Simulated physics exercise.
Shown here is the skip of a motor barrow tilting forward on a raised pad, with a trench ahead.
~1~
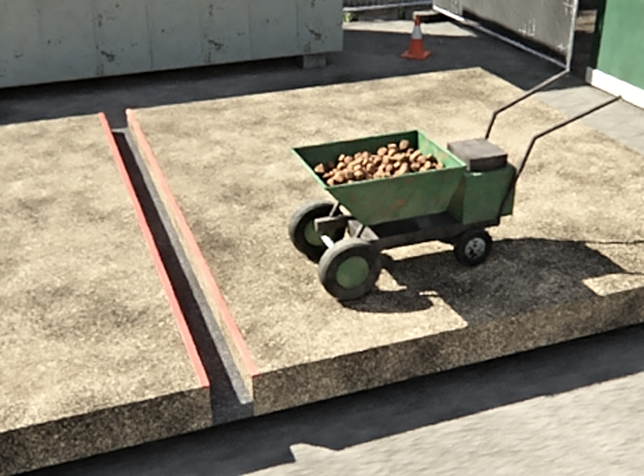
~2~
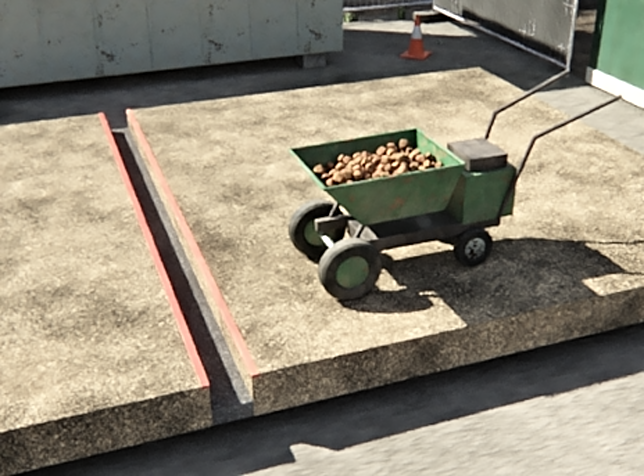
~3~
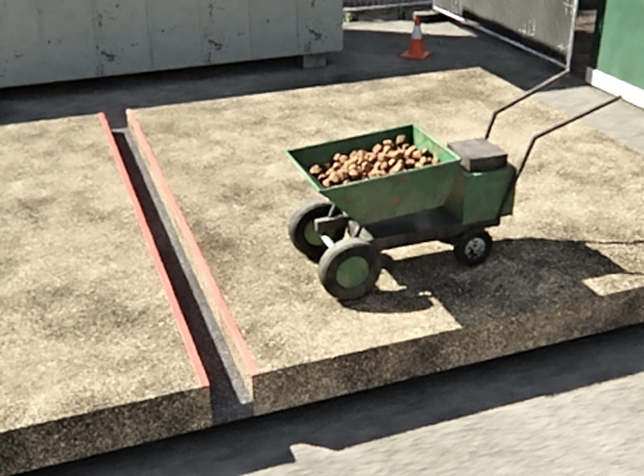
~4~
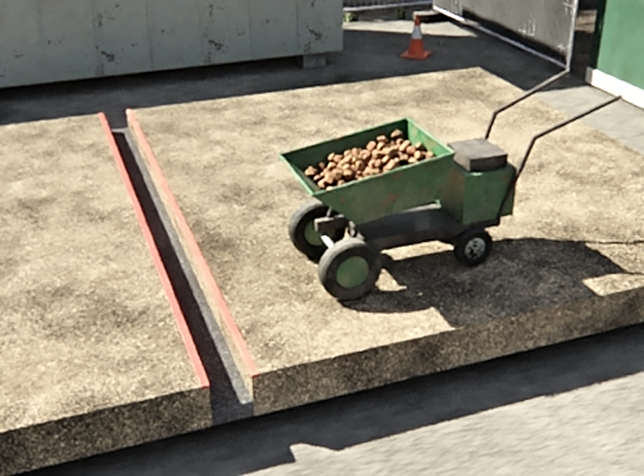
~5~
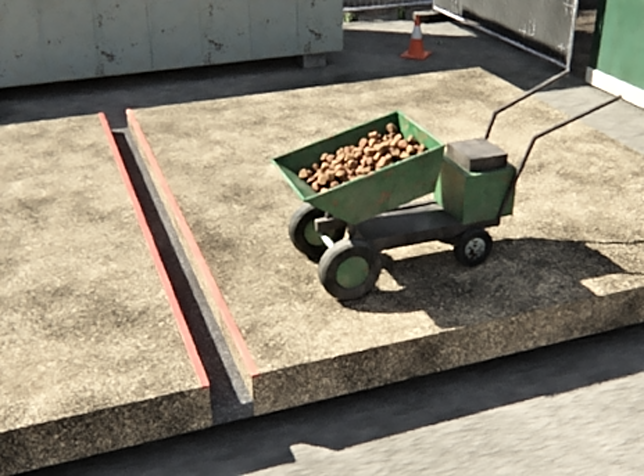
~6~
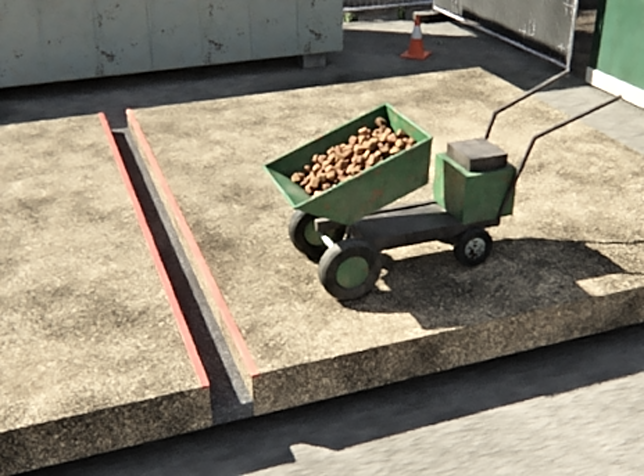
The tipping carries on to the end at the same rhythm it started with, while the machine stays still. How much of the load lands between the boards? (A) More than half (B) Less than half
More than half (A).
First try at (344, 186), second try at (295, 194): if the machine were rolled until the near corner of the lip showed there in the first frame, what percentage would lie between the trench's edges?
Roughly 50 per cent first, then roughly 60 per cent.
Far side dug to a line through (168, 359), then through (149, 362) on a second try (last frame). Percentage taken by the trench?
The first case gives close to 80 per cent and the second close to 80 per cent.
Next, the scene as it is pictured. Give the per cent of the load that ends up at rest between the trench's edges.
About 65 per cent.
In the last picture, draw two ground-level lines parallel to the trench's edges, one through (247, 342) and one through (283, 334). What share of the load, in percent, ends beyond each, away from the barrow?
First 80 in a hundred, second 100 in a hundred.
Soon after the last picture, skip tipped steeply; all in the skip.
A little later, skip tipped right over; most in the skip; a small part short of the trench; a small part in or heaped over the trench; a stray few falling.
Later still, skip tipped right over; about a quarter in the skip; about a quarter short of the trench; about half in or heaped over the trench; a small part beyond it.
By the end, skip tipped right over; about a quarter short of the trench; about two thirds in or heaped over the trench; a small part beyond it.
